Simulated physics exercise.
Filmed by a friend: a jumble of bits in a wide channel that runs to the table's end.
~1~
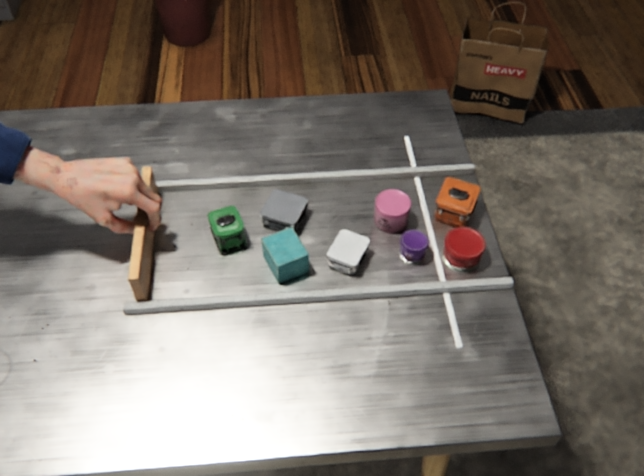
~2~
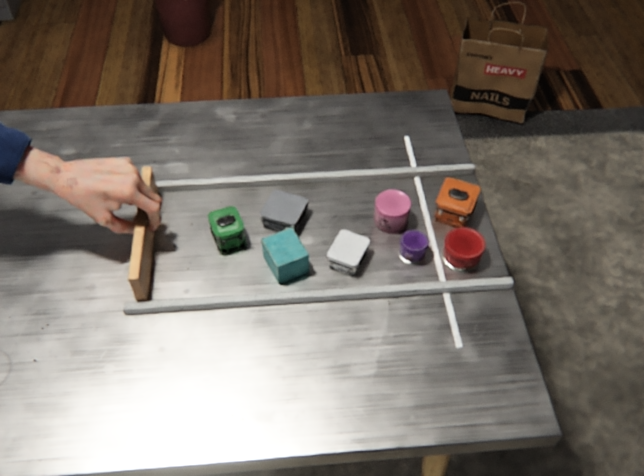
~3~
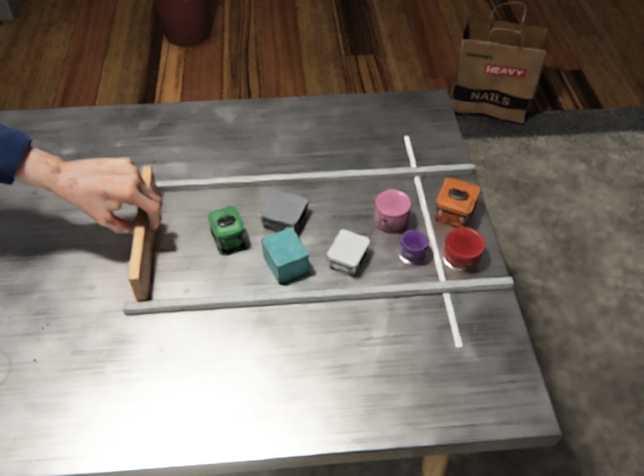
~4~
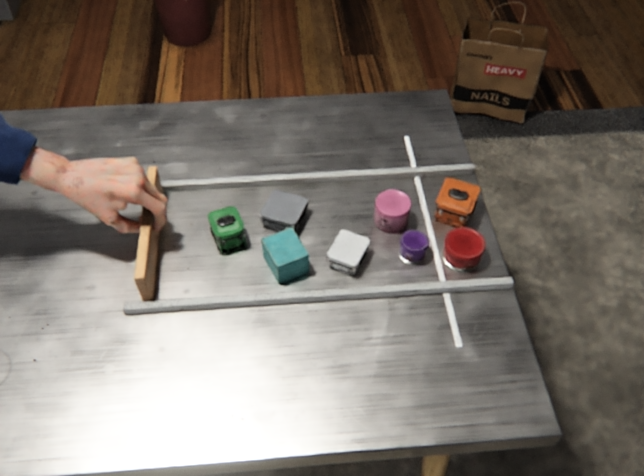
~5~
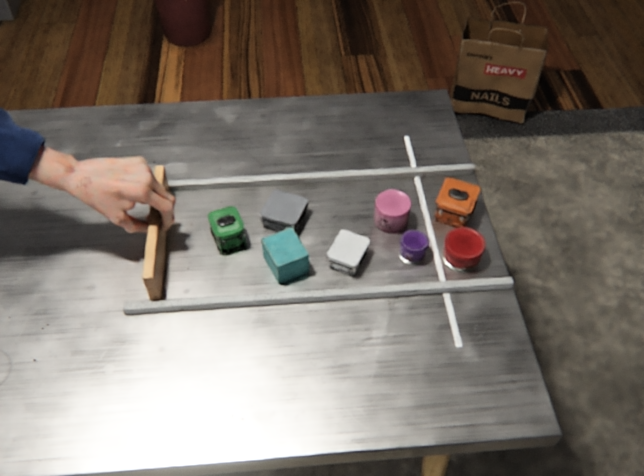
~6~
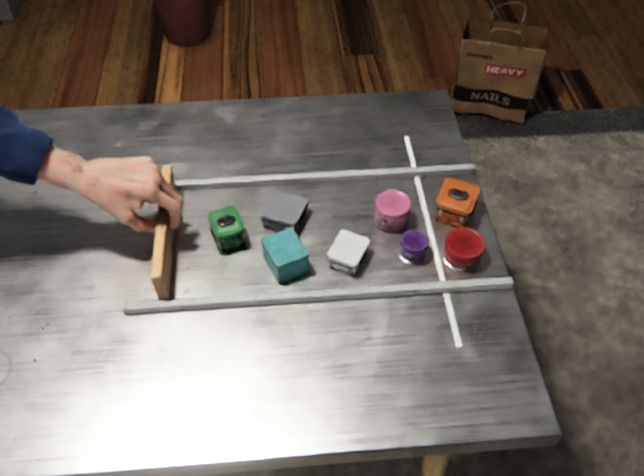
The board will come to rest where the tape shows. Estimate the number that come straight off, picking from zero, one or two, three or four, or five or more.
Most likely either three or four will drop off.
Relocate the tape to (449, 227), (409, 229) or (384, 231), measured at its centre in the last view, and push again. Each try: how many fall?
So, one try after another, the floor gets 4, then 1, then 0.
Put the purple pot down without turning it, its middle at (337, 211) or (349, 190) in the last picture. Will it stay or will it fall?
Purple pot: Holds firm; holds firm.
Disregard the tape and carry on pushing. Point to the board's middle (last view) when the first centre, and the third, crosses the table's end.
Pixels, in order: Around (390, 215), around (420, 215).
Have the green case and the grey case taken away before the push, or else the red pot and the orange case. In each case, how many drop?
First 2, second 1.
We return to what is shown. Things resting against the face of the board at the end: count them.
That number would be 3.
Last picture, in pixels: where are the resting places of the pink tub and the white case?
One ends up near (474, 210) and the other near (483, 241).
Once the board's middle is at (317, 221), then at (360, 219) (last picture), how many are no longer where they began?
4 and 7.
Soon after, none off yet; orange case at rest near (457, 203); red pot at rest near (463, 249); purple pot at rest near (414, 247).
In the end, the number that fall off is three or four; gone, purple pot, red pot and orange case.
